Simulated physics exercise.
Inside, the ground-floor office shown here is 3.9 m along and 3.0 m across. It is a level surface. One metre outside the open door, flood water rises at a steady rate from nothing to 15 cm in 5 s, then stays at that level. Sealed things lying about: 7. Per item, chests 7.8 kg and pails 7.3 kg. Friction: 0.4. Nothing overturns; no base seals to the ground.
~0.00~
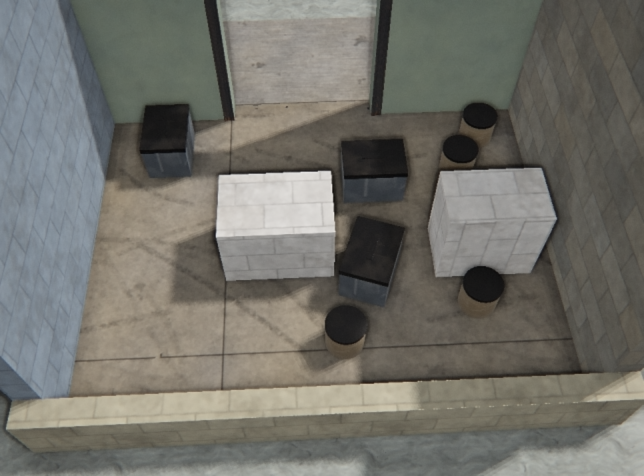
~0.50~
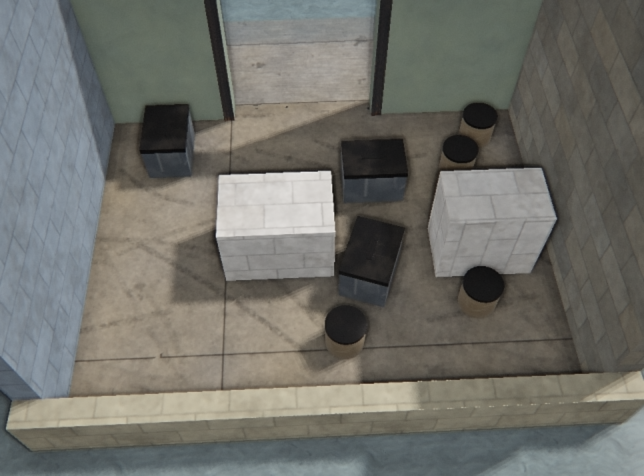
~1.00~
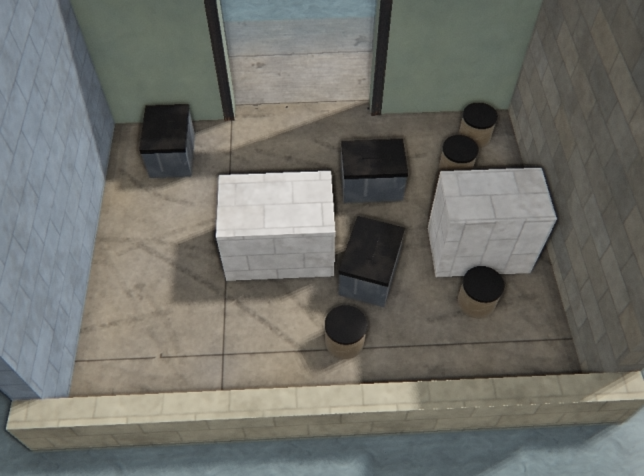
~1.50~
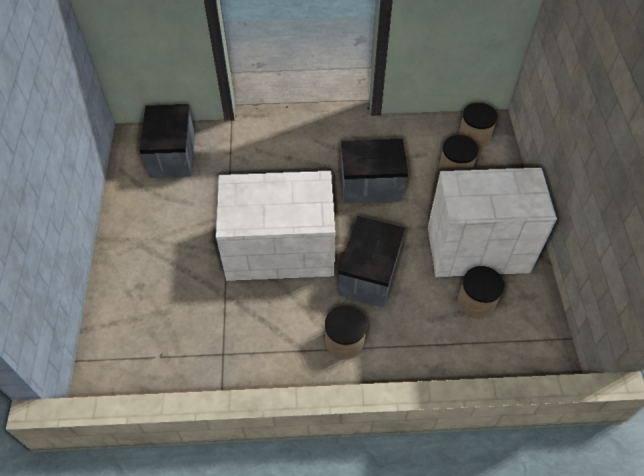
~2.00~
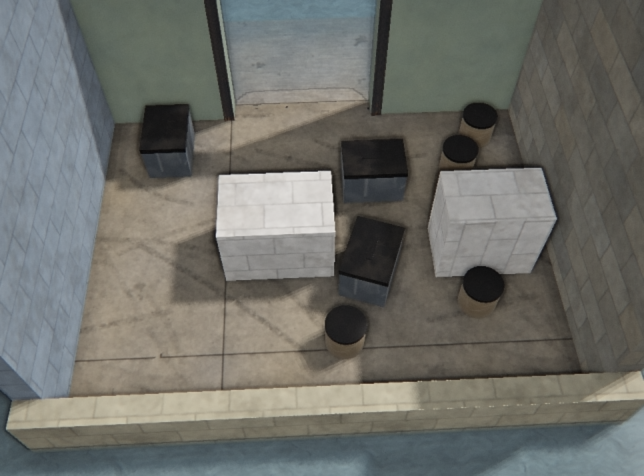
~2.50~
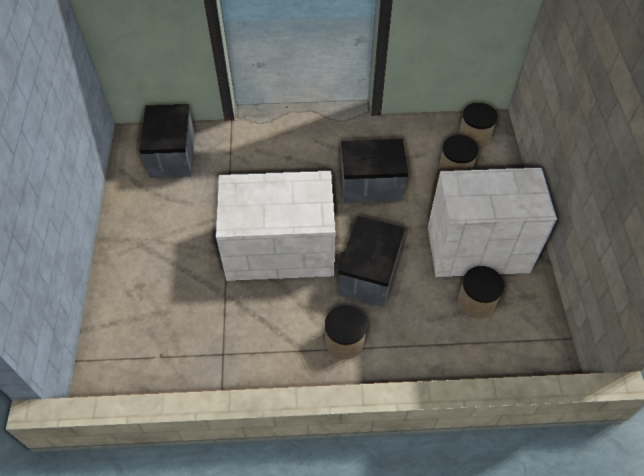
To begin with, dark-topped chests and round pails stand around two pale blocks in a walled room, with dry grey ground beyond the open doorway. Then a bluish sheet of water appears outside and creeps closer, reaching the doorway's edge, while the room's floor stays dry and nothing inside moves.
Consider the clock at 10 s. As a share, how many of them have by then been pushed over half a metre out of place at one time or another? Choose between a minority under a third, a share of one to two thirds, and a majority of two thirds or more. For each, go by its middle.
A minority under a third.
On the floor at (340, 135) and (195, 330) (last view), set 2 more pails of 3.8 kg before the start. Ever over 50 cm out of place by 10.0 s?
Order as asked - beyond the cutoff and inside the cutoff.
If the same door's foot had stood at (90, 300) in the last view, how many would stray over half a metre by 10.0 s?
Then it comes to 2.
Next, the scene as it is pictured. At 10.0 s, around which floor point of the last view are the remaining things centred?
The average lands around (404, 253).
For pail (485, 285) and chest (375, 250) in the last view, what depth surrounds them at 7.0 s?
Roughly 1 and 3 cm.
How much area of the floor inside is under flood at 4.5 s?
Somewhere around 2.0 m2, roughly.
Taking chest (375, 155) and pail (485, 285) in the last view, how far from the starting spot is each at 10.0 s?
First 200 cm, then 0 cm.
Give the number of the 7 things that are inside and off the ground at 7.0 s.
The number is 1.
After 3.5 s 0 of 7 are over 50 cm from their spots; 0 afloat.
After 4.5 s 0 of 7 are over 50 cm from their spots; 0 afloat.
After 7.0 s 2 of 7 are over 50 cm from their spots; 1 afloat.
After 10.0 s 2 of 7 are over 50 cm from their spots, and 2 have been at some point; 3 afloat.
